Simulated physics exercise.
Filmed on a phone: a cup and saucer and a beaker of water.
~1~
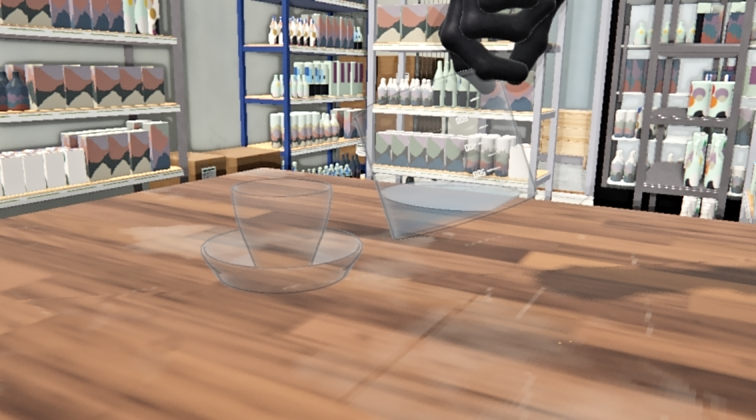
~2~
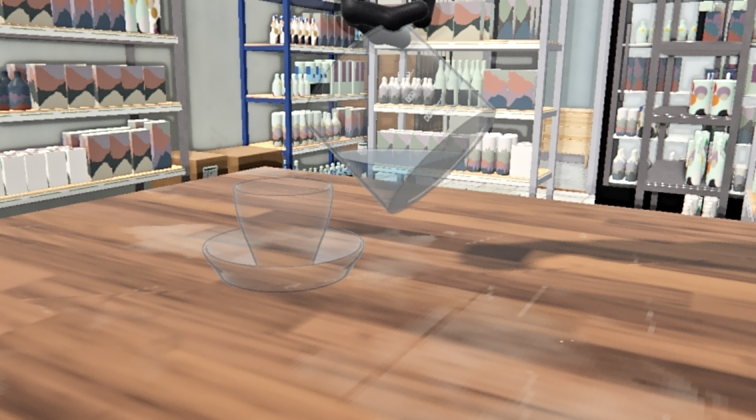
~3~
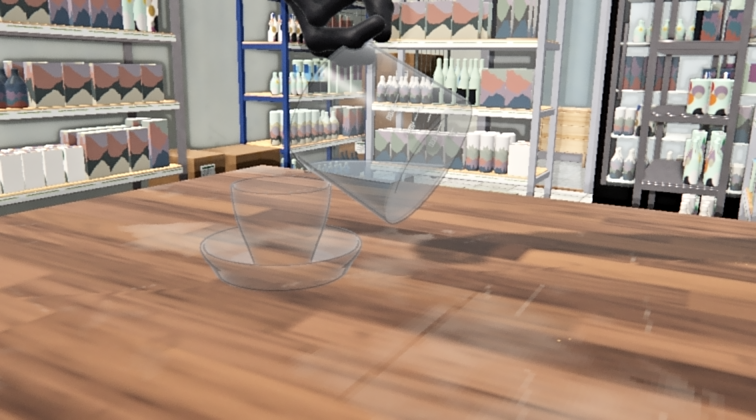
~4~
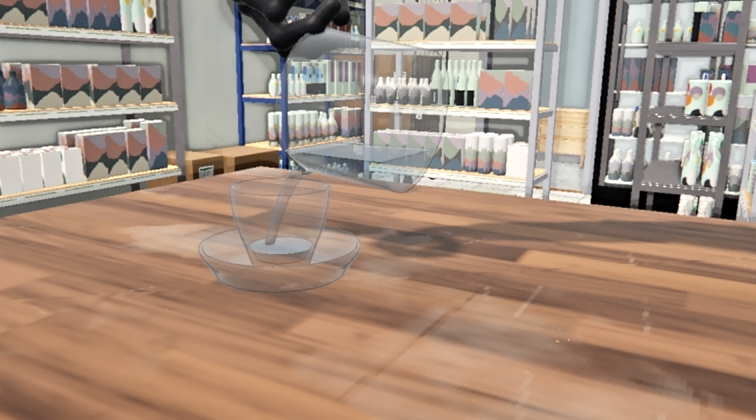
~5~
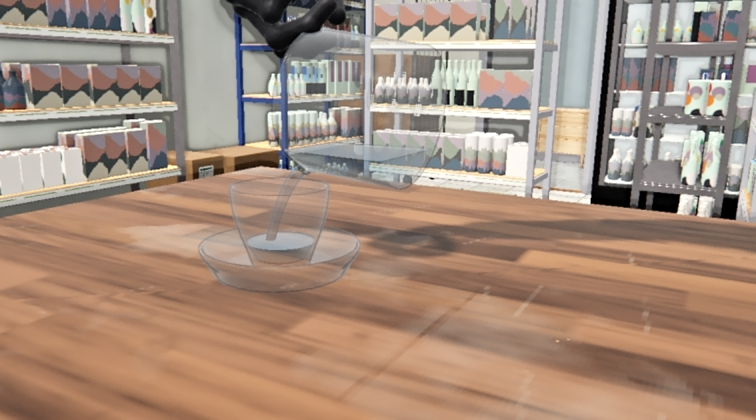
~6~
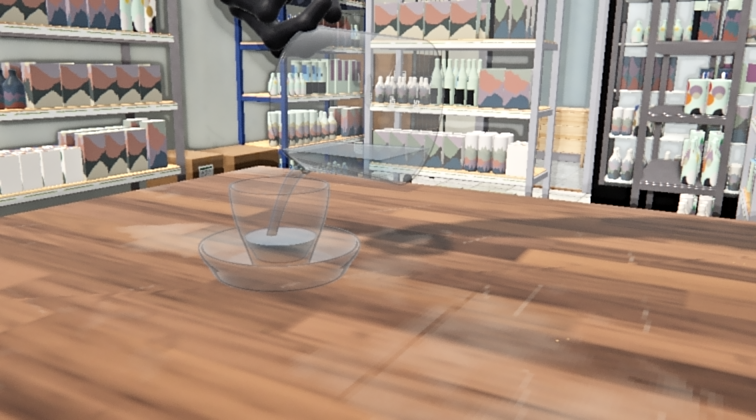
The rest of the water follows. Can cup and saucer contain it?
It stays in the cup.
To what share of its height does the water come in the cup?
About 60 per cent.
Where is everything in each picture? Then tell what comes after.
In the first frame, the beaker is picked up; beaker (444, 154) tipped 20° with all of its load; cup (283, 222) empty; saucer (232, 271) dry.
In the second frame, the beaker leans over the cup; beaker (399, 118) tipped 50° with all of its load; cup (284, 221) empty.
In the third frame, the beaker leans over the cup; beaker (380, 133) tipped 65° with all of its load; cup (282, 220) empty.
In the fourth frame, the water is flowing; beaker (363, 110) tipped 80° with about three quarters of its load; cup nearly empty, surface at (281, 246).
In the fifth frame, the water is flowing; beaker (362, 107) tipped 80° with about three quarters of its load; cup (281, 221) about a quarter full.
In the sixth frame, the water is flowing; beaker (360, 105) tipped 85° with about two thirds of its load; cup about a quarter full, surface at (281, 237); saucer (229, 269) dry.
Next, the cup is about half full; the saucer is dry.
Finally, the cup is about two thirds full; the saucer is dry.
